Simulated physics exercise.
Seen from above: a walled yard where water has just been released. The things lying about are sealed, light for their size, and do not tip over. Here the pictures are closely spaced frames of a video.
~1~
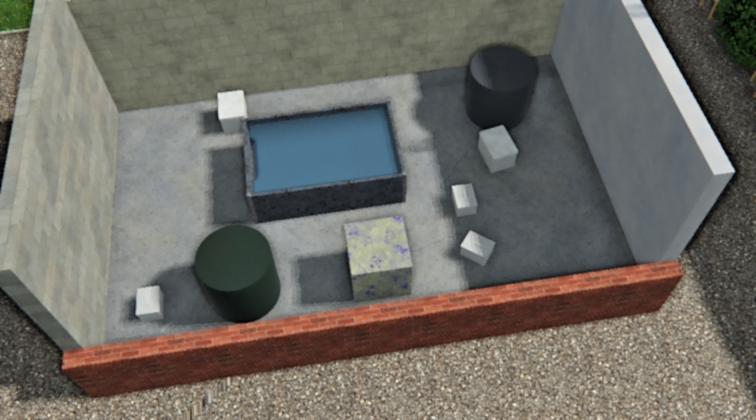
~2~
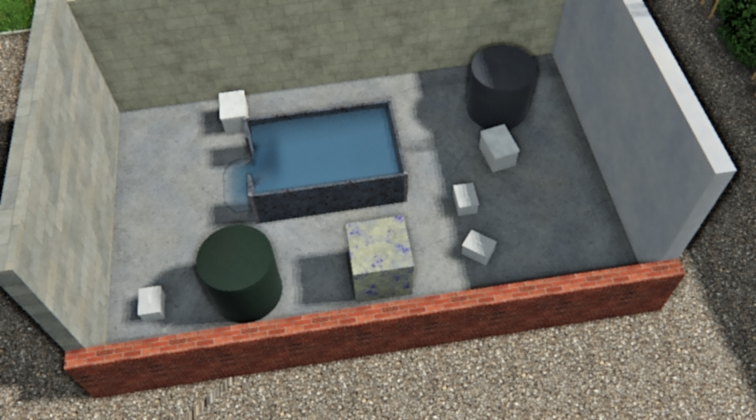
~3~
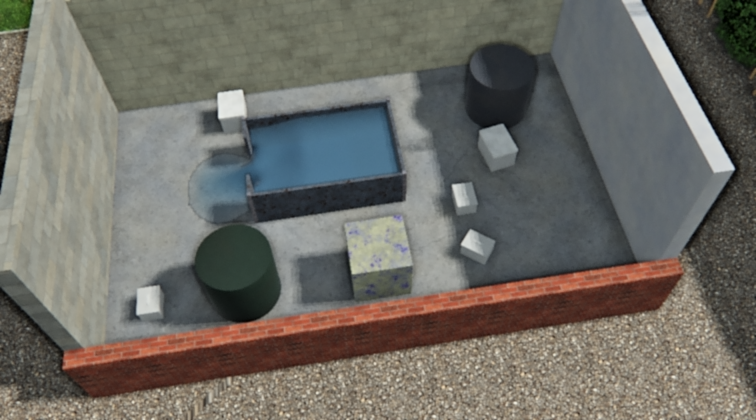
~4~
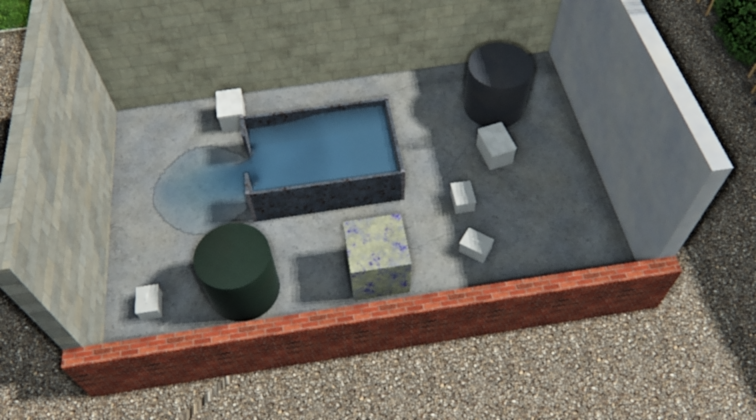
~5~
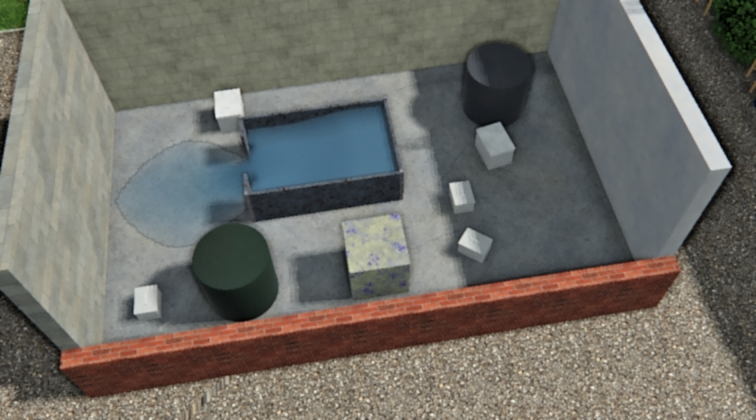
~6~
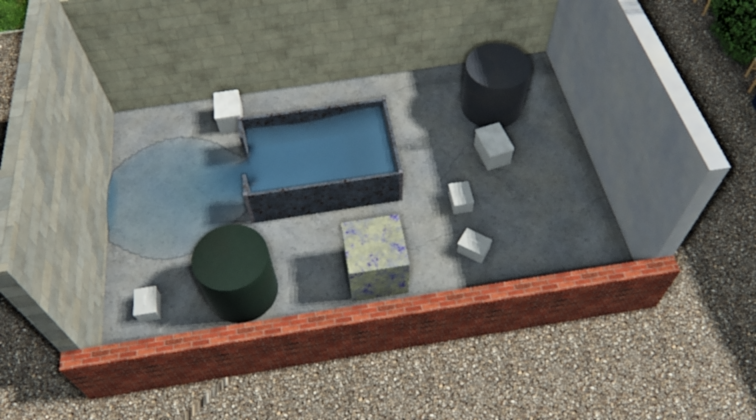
The footage shows a walled yard from above, where water pours through an opening in the left side of a dark tank and spreads across the floor to the left wall, while the surrounding blocks and cylinders stay still.
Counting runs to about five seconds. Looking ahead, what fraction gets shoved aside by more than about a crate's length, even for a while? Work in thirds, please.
My answer: One to two thirds.
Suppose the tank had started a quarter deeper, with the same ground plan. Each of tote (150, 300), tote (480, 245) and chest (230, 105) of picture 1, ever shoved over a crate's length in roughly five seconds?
Respectively, gets that far, never gets that far, gets that far.
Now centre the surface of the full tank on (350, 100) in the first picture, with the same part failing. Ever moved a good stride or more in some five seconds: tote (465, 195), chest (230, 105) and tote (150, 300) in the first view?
The first: Did not travel far; the second: Travelled far enough; the third: Travelled far enough.
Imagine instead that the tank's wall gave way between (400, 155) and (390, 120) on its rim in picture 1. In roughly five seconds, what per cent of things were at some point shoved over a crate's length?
I'd say around 60 per cent.
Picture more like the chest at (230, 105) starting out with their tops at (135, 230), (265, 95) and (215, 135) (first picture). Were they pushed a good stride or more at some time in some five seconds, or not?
Listed in order: Displaced, displaced, then displaced.
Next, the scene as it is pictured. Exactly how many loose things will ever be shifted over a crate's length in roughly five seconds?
It adds up to 2.
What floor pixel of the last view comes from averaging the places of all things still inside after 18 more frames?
The average lands at about (388, 209).
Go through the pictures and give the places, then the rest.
A chest at (231, 104) rests on the ground; a tote at (465, 195), on the bottom; 0 of 5 have shifted, in the first picture.
A chest at (232, 104), on the bottom; a tote at (466, 195), on the bottom; 0 of 5 have shifted, in the second picture.
A chest at (231, 104) rests on the ground; a tote at (465, 194) rests on the ground; 0 of 5 have shifted, in the third picture.
A chest at (229, 102), on the bottom; a tote at (464, 193) rests on the ground; 0 of 5 have shifted, in the fourth picture.
A chest at (228, 103), on the bottom; a tote at (462, 193) rests on the ground; 0 of 5 have shifted, in the fifth picture.
A chest at (227, 104) rests on the ground; a tote at (461, 193), on the bottom; 0 of 5 have shifted, in the sixth picture.
A moment on, 0 of 5 are well off their spots; 0 afloat.
Next, 0 of 5 are well off their spots; 0 afloat.
Later, 2 of 5 are well off their spots; 1 afloat.
In the end, 2 of 5 are well off their spots, and 2 have been at some point; 1 afloat.
